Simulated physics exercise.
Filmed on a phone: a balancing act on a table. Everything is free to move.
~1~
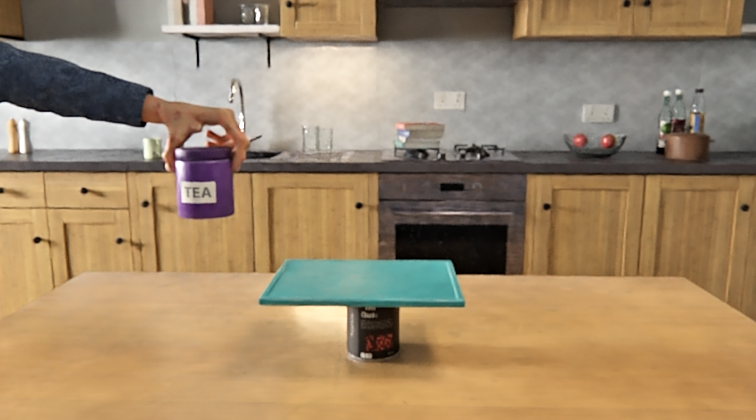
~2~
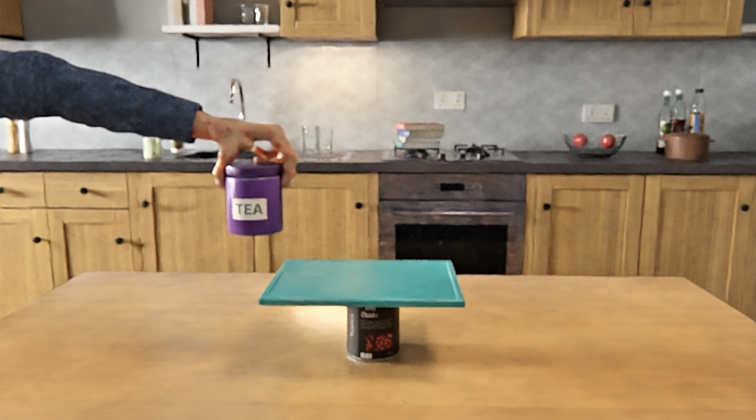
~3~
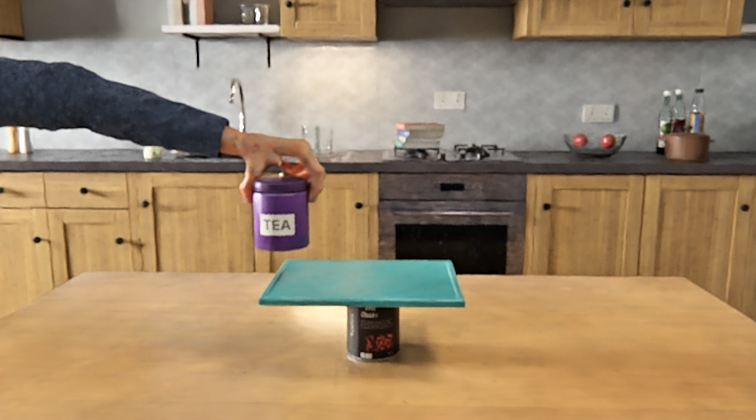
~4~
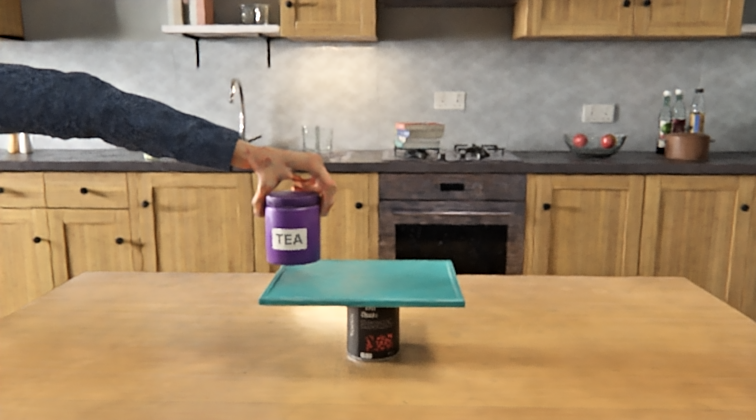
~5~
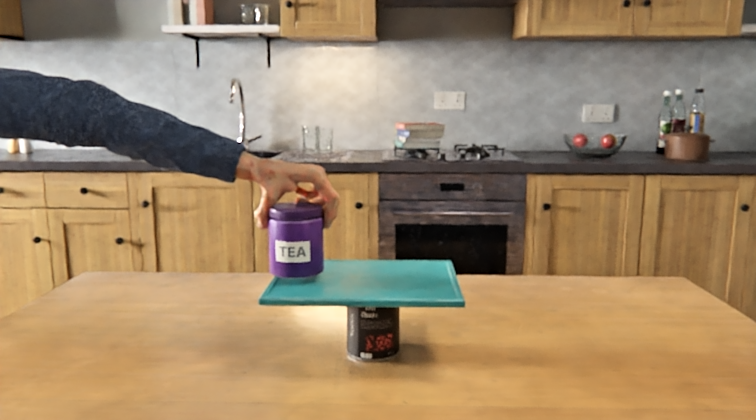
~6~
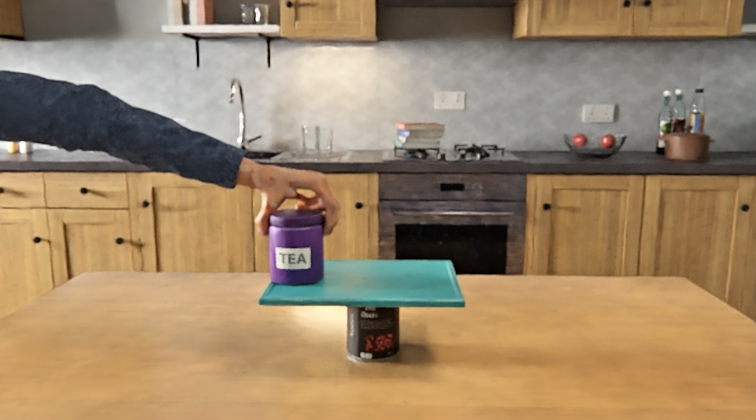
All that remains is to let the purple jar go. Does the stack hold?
As it turns out, it comes apart.
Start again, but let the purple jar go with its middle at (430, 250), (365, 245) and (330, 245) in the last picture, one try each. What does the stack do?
In the first case it comes apart; in the second case it stays up; in the third case it gives way.
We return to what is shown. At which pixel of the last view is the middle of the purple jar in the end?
At about (203, 328).
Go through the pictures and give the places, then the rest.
On its way; purple jar (205, 182); black tin (373, 319), in the first picture.
On its way; purple jar (255, 198); black tin (373, 319), in the second picture.
On its way; purple jar (281, 213); black tin (373, 319), in the third picture.
On its way; purple jar (293, 227); black tin (373, 319), in the fourth picture.
On its way; purple jar (297, 239); black tin (373, 319), in the fifth picture.
In place under the hand; purple jar (297, 245); black tin (373, 319), in the sixth picture.
Then, 0.40 s on from there, purple jar now fallen; turquoise lid turned 69° from how it was put.
Then, 0.60 s on from there, turquoise lid turned 64° from how it was put.
In the end, fallen, purple jar and turquoise lid; black tin unmoved. At the end, from the last picture's camera, purple jar near (203, 329). The stack gives way.
